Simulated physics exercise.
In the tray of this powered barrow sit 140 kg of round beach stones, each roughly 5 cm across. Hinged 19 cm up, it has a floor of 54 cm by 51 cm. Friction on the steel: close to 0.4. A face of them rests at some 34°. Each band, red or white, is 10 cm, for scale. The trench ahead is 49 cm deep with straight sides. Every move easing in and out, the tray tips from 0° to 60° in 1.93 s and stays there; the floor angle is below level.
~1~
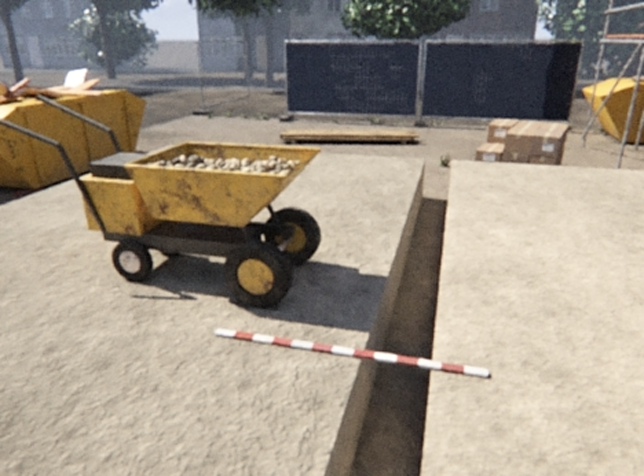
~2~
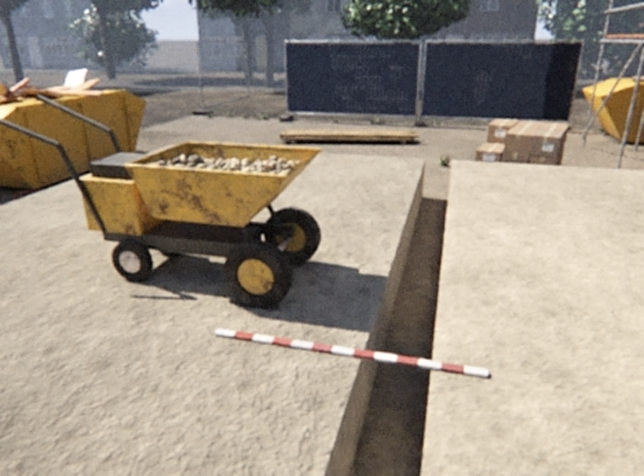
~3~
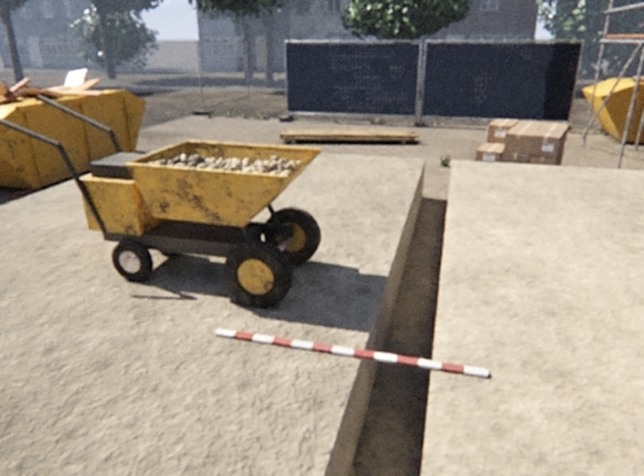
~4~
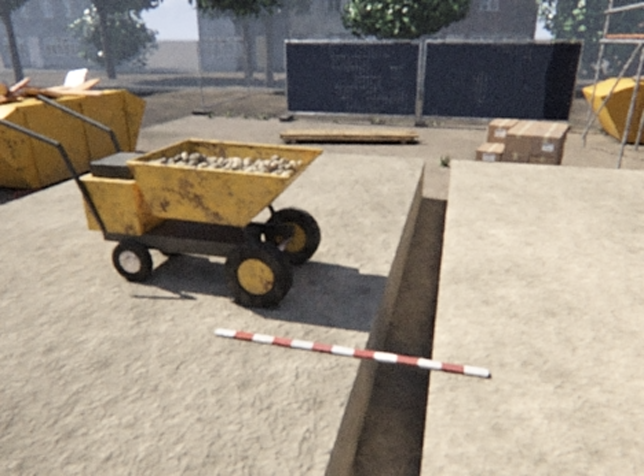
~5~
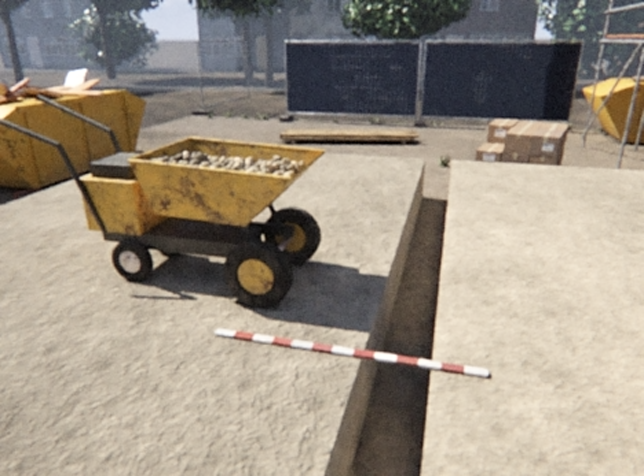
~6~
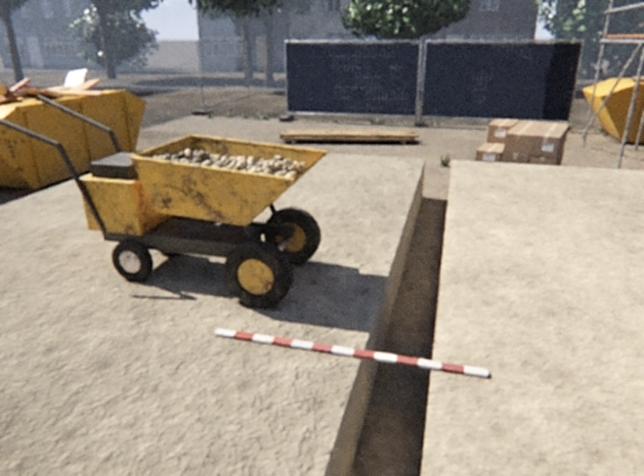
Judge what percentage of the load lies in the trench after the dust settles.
About 94 %.
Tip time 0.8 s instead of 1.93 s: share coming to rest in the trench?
That would give about 80 percent.
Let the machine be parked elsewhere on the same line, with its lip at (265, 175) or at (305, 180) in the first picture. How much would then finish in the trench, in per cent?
First spot about 95, second spot about 80 per cent.
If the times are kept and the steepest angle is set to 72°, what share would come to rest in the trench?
Around 95 per cent would finish in the trench.
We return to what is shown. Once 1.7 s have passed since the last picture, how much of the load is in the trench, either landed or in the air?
Some 40 per cent.
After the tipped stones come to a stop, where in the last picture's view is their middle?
(409, 355).
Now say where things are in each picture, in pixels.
The tray is at 0°, its lip at (286, 177); the top of the load is at (229, 163), in the first frame.
Lip at (287, 177), floor tilted 0°, highest stones at (229, 163), in the second frame.
The tray is at 1°, its lip at (288, 178); the top of the load is at (223, 162), in the third frame.
The tray is at 1°, its lip at (289, 178); the top of the load is at (225, 162), in the fourth frame.
The tray is at 3°, its lip at (291, 179); the top of the load is at (218, 160), in the fifth frame.
Lip at (294, 180), floor tilted 4°, highest stones at (211, 158), in the sixth frame.
Then, 1.2 s after the last picture the floor is at 51°, 100 % in the tray; the foremost stones are at (369, 227).
Then, 1.7 s after the last picture the floor is at 60°, 55 % in the tray, 2 % short of the trench, 41 % in the trench, 2 % past the trench; the foremost stones are at (462, 299).
Then, 2.1 s after the last picture the floor is at 60°, 30 % in the tray, 1 % short of the trench, 63 % in the trench, 6 % past the trench; the foremost stones are at (531, 299).
Then, 4.0 s after the last picture the floor is at 60°, 0 % in the tray, 94 % in the trench, 6 % past the trench; the foremost stones are at (568, 312).
